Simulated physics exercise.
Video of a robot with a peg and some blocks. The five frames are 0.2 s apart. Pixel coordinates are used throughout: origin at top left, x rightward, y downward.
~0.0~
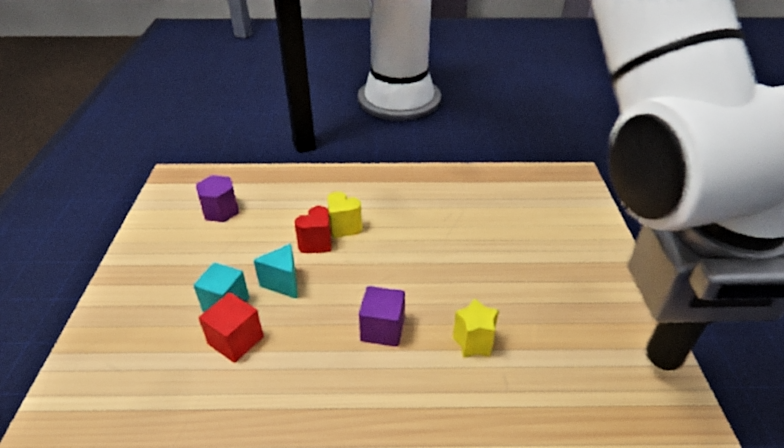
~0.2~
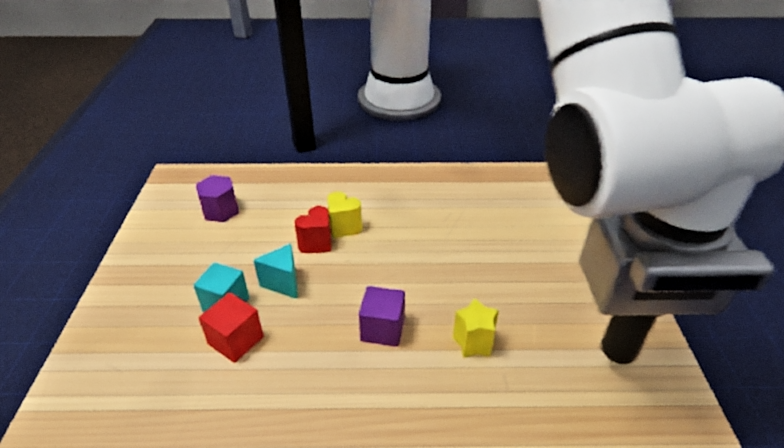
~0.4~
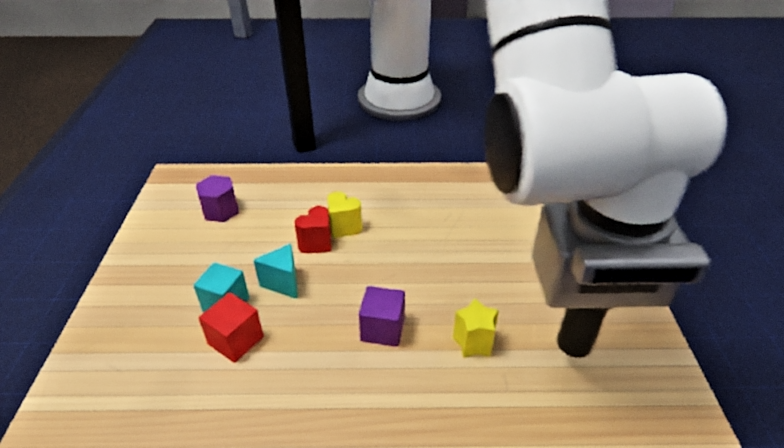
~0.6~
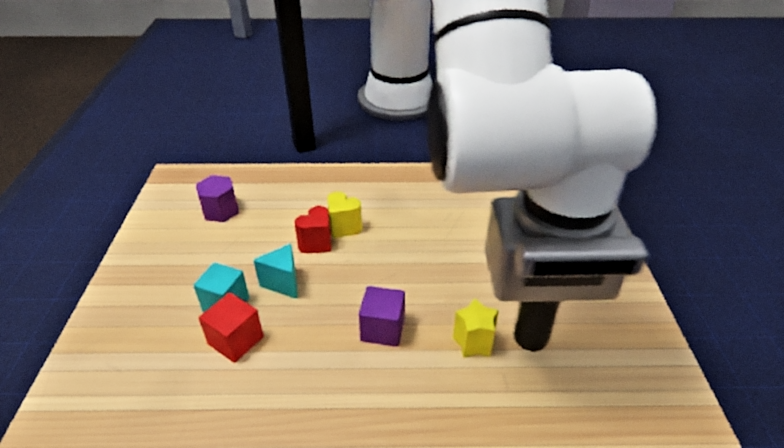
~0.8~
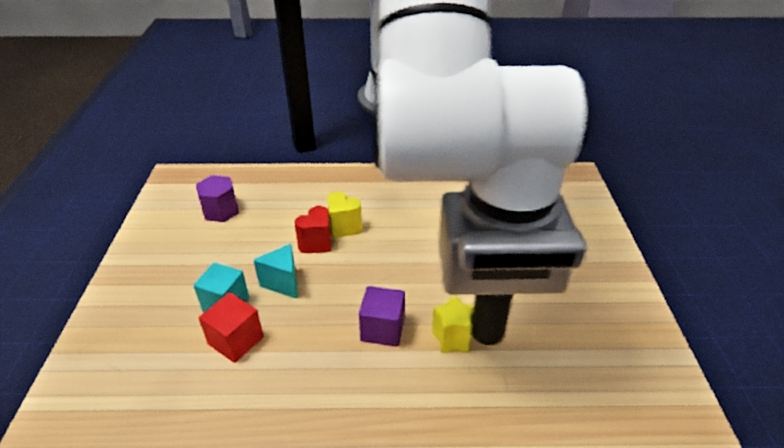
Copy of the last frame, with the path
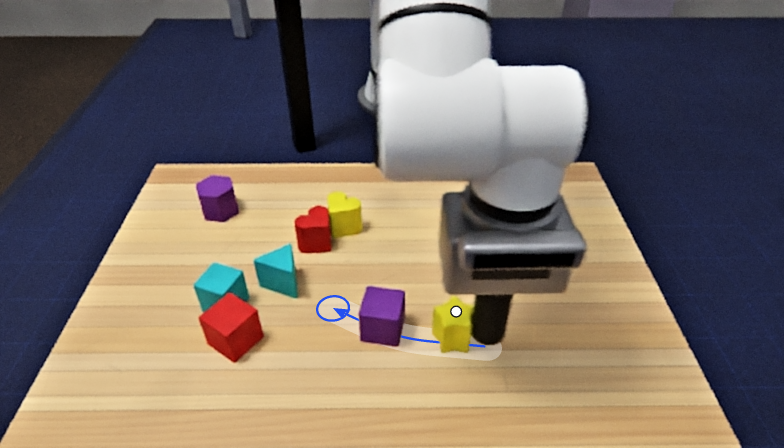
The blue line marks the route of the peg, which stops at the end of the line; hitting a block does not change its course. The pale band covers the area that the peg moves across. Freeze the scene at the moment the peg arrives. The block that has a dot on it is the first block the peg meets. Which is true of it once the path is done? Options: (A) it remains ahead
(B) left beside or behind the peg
I'll go with A - it remains ahead.
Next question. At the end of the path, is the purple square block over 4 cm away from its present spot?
Yes, that is what happens.
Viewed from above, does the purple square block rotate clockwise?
Going by the path, no.
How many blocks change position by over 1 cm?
It looks like three or more blocks will be pushed more than about 1 cm.
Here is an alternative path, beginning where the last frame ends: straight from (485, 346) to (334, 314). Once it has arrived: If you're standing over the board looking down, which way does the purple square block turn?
My answer: Anticlockwise.
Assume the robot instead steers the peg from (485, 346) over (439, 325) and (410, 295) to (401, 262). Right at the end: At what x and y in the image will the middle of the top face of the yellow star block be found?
I'd expect the centre of its top face to be at (381, 275).
The drawn path runs from (485, 346) via (402, 337), ending at (333, 308); the dot is on the yellow star block.
What follows on the original path. One third of the way, peg at (429, 328); purple square block at (363, 296), turned 15° anticlockwise; yellow star block at (402, 300), turned 15° clockwise.
Two thirds of the way, peg at (377, 315); purple square block at (314, 281); yellow star block at (351, 287), turned 20° clockwise.
At the end, peg at (332, 295); turquoise triangular piece at (252, 249), turned 75° clockwise; purple square block at (267, 270), turned 25° anticlockwise; yellow star block at (304, 269).
